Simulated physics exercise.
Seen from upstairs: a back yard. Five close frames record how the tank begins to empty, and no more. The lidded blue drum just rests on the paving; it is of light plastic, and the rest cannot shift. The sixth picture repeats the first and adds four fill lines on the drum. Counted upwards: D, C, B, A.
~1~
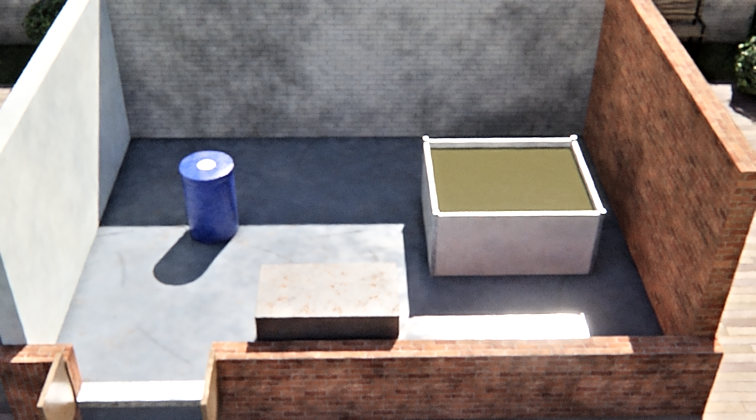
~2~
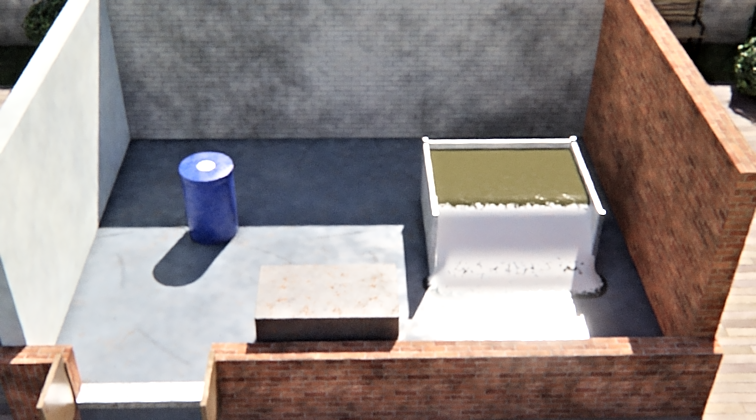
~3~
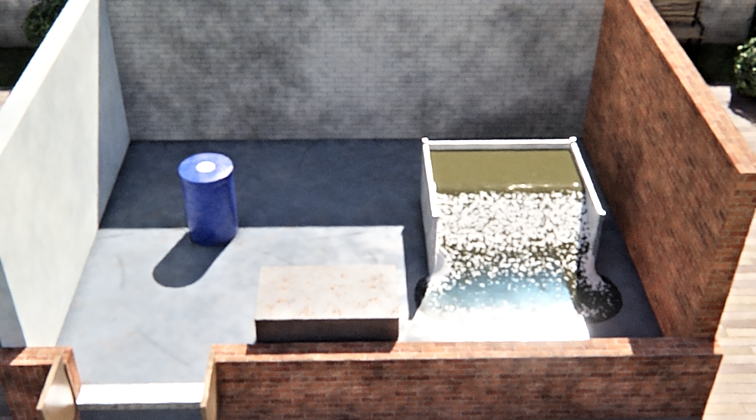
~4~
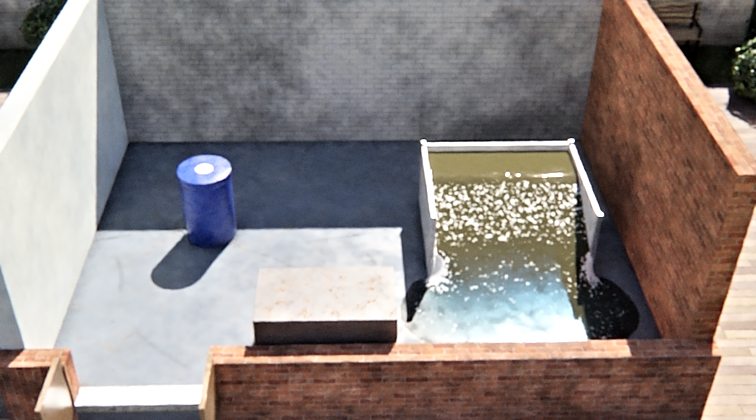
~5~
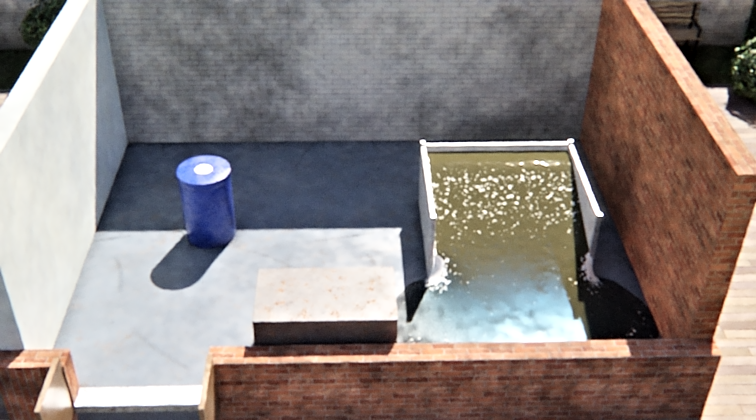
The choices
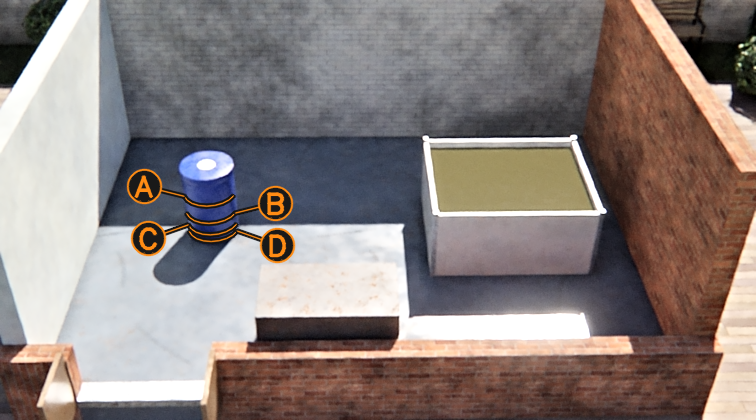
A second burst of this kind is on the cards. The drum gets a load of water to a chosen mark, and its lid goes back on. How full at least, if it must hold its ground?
The answer is mark C.
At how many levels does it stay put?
Three of the four.
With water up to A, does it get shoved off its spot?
No, not at all.
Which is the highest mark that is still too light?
That is mark D.
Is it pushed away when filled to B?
No, not at all.
In orange, A at (206, 206); B at (208, 223); C at (210, 234); D at (211, 241); from the bottom up D, C, B, A.
With A, it does not move.
With B, it does not move.
With C, it does not move.
With D, it is pushed about half its own width away.
